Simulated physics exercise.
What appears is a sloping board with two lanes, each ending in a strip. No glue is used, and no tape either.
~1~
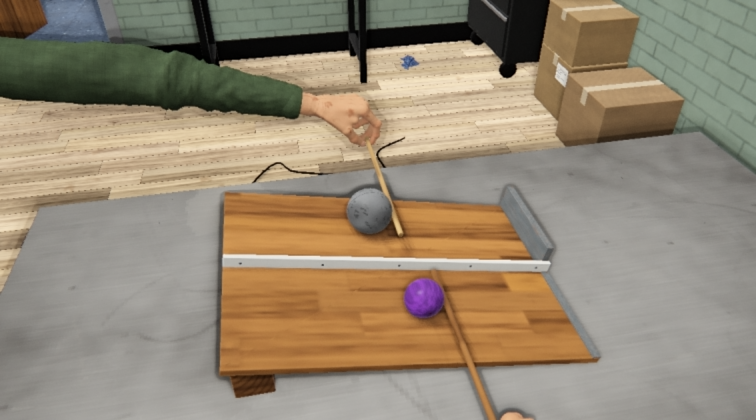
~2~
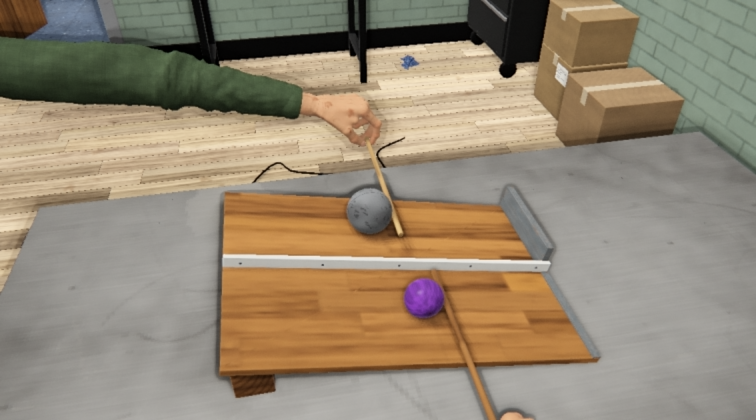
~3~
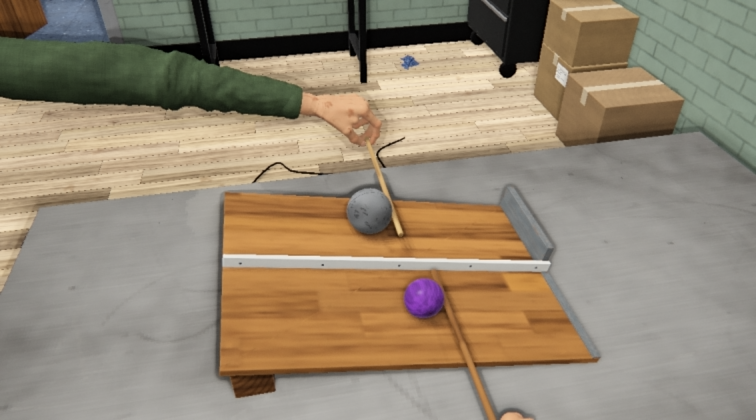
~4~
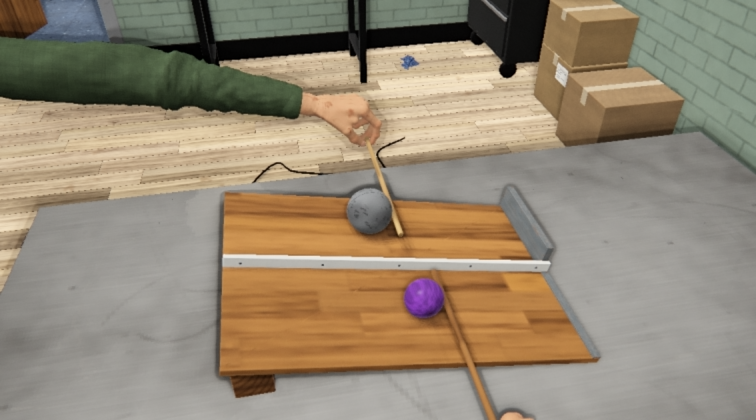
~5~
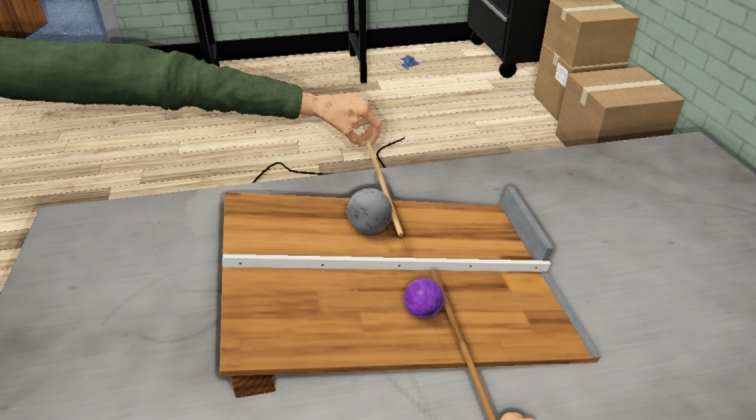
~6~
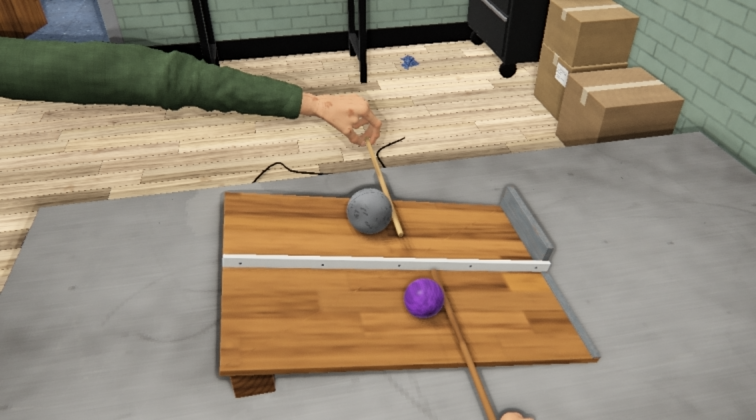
Nothing moves on the sloping wooden board, where a grey ball rests in the far lane and a round purple object in the near one, a white strip between them. A green-sleeved arm and another hand keep thin sticks steady against them throughout.
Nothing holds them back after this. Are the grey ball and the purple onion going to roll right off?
Grey ball stays put, purple onion falls off.
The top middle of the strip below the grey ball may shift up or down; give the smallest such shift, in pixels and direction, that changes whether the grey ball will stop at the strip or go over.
About 12 pixels, down.
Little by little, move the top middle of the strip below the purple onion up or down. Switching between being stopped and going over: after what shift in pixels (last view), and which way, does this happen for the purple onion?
Shift: Approx. 8 px, direction up.
Then, 0.68 s past the last view, grey ball rolling on the board near (505, 216); purple onion off the board near (584, 297).
Finally, the grey ball stops on the board, near (506, 218); the purple onion rolls off the board.
